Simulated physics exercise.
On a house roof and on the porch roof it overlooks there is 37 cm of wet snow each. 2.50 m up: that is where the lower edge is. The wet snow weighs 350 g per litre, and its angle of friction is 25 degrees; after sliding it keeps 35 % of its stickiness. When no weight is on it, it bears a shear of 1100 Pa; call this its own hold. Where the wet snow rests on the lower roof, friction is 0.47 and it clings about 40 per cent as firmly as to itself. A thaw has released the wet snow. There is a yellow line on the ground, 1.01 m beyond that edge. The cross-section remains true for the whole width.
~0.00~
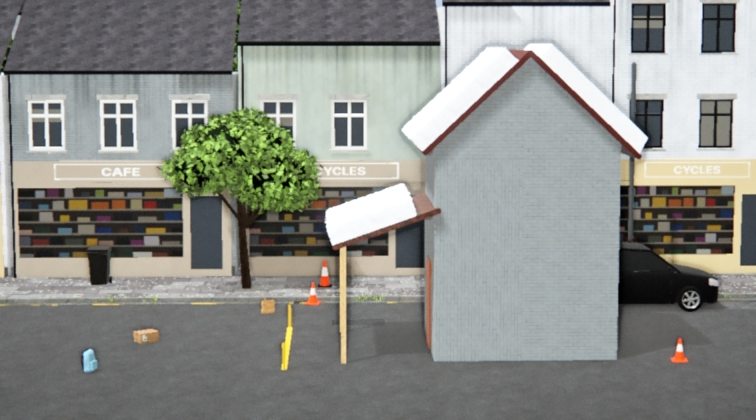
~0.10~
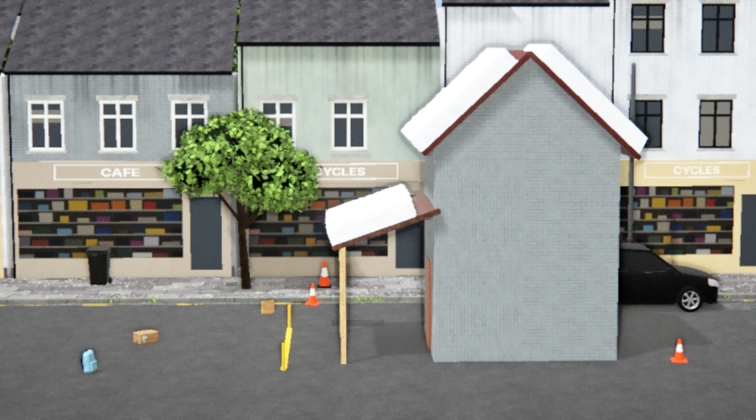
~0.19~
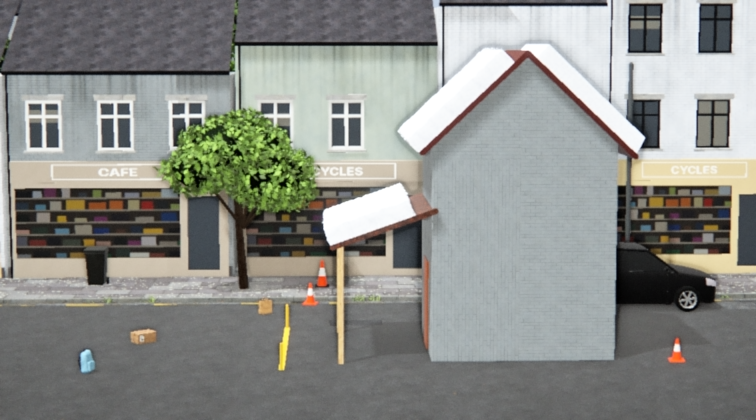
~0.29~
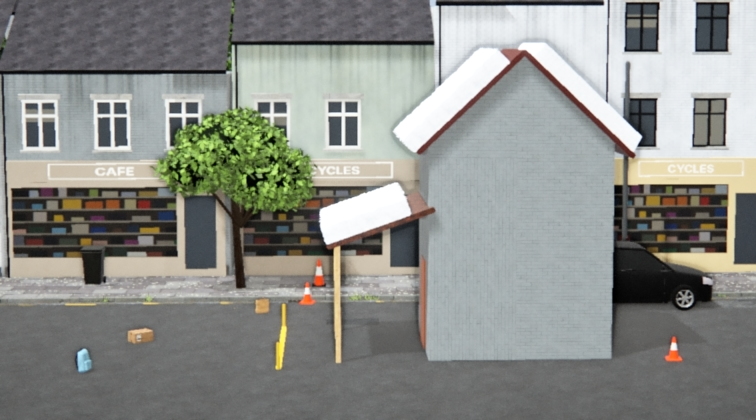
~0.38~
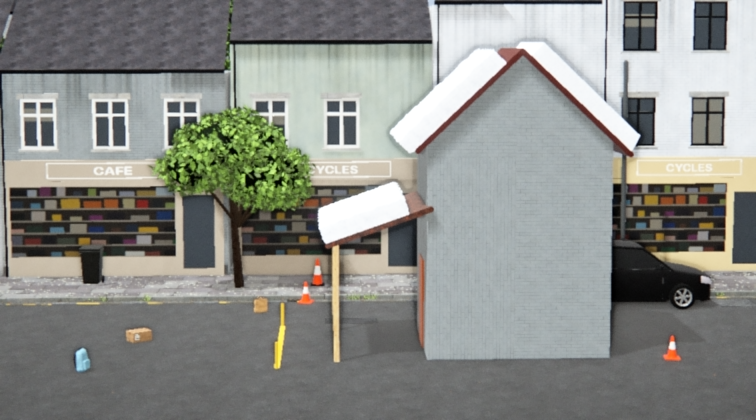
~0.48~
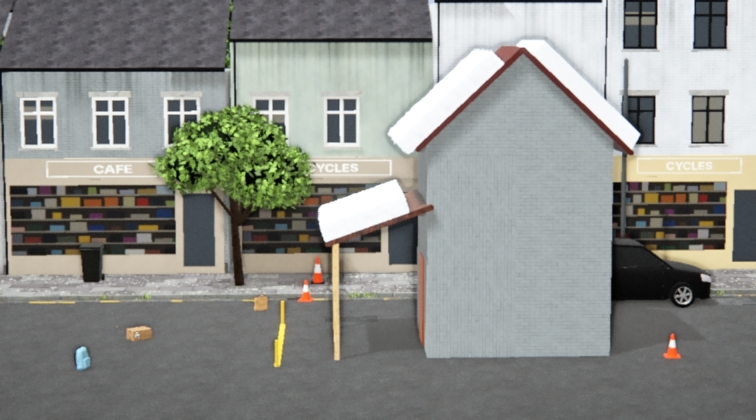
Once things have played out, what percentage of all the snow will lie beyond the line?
About 22 %.
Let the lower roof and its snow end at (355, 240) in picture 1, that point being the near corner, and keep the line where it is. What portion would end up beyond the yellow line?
That would come to roughly 35 %.
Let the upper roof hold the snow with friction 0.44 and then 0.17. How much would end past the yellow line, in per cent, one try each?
I'd expect around 40 percent, then around 55 percent.
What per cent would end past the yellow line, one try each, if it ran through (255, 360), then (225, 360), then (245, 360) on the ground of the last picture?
Respectively about 14 in a hundred, 2 in a hundred and 9 in a hundred.
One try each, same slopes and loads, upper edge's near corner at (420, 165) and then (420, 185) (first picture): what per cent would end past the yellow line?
First try 10 %, second try 0 %.
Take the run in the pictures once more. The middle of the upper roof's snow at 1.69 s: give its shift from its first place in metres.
About 2.4 m.
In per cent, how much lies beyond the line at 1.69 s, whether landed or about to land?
I'd put it at close to 0 in a hundred.
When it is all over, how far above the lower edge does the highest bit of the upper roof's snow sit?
Height above lower edge: Approx. 1.1 m.
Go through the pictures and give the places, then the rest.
In the first frame, front end of the wet snow at (421, 132).
In the second frame, front end of the wet snow at (421, 133), its middle shifted 7 mm.
In the third frame, front end of the wet snow at (418, 137), its middle shifted 2.8 cm.
In the fourth frame, front end of the wet snow at (413, 144), its middle shifted 6.5 cm, 3 % of it past the upper edge, in one piece.
In the fifth frame, front end of the wet snow at (410, 136), its middle shifted 12 cm, 5 % of it past the upper edge, in one piece.
In the sixth frame, front end of the wet snow at (407, 141), its middle shifted 19 cm, 8 % of it past the upper edge, in one piece.
By 1.04 s, none is below the lower edge and 0 % is past the line.
By 1.69 s, none is below the lower edge and 0 % is past the line.
By 2.35 s, 10 % is below the lower edge and 0 % is past the line.
By 3.00 s, 44 % is below the lower edge and 16 % is past the line.
By 5.20 s, at the end, 48 % is below the lower edge and 22 % is past the line.
